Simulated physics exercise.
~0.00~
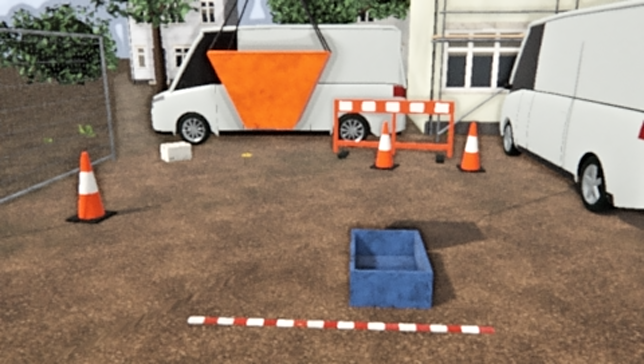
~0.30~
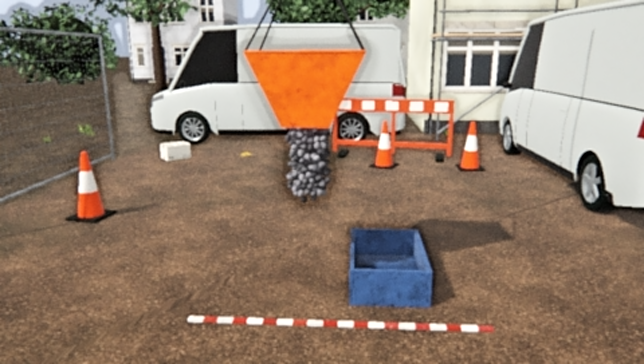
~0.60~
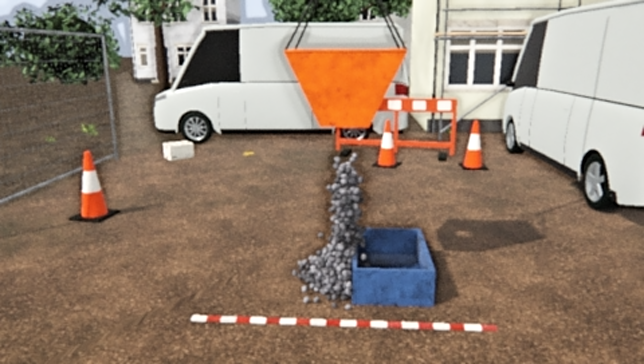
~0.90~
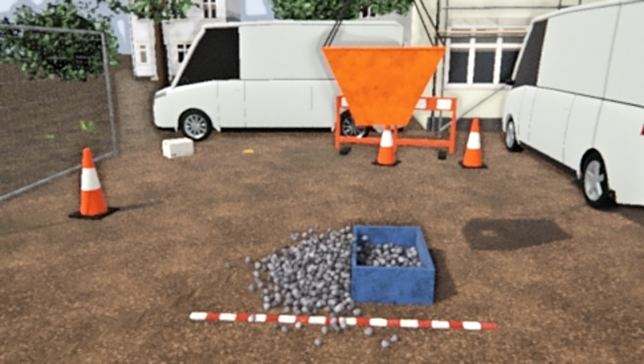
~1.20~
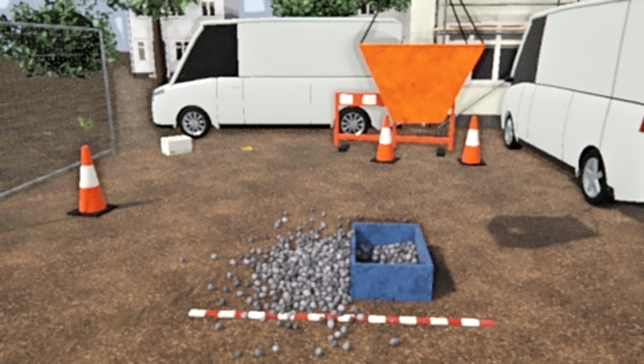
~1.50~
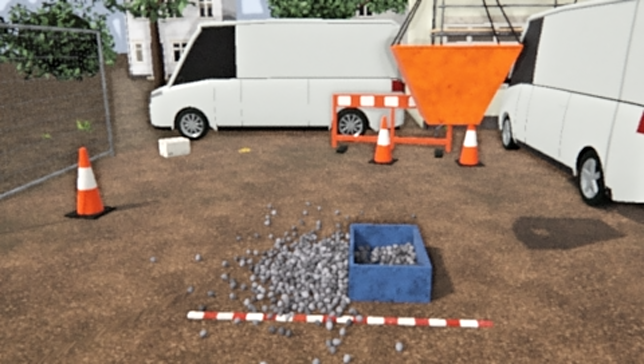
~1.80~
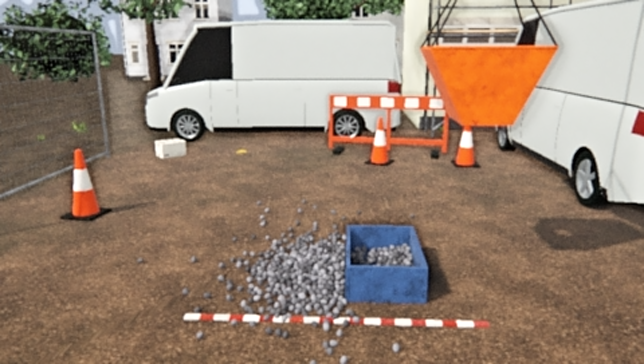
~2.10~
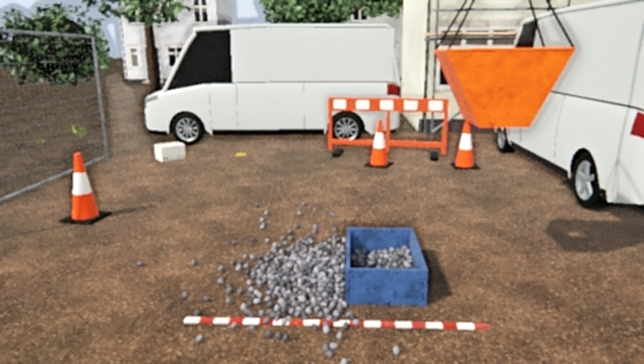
On a dirt yard with parked white vans and traffic cones, an orange skip moved right and poured grey stones toward a blue bin, leaving most in a spread heap to its left and some inside, while the empty skip carried on right.
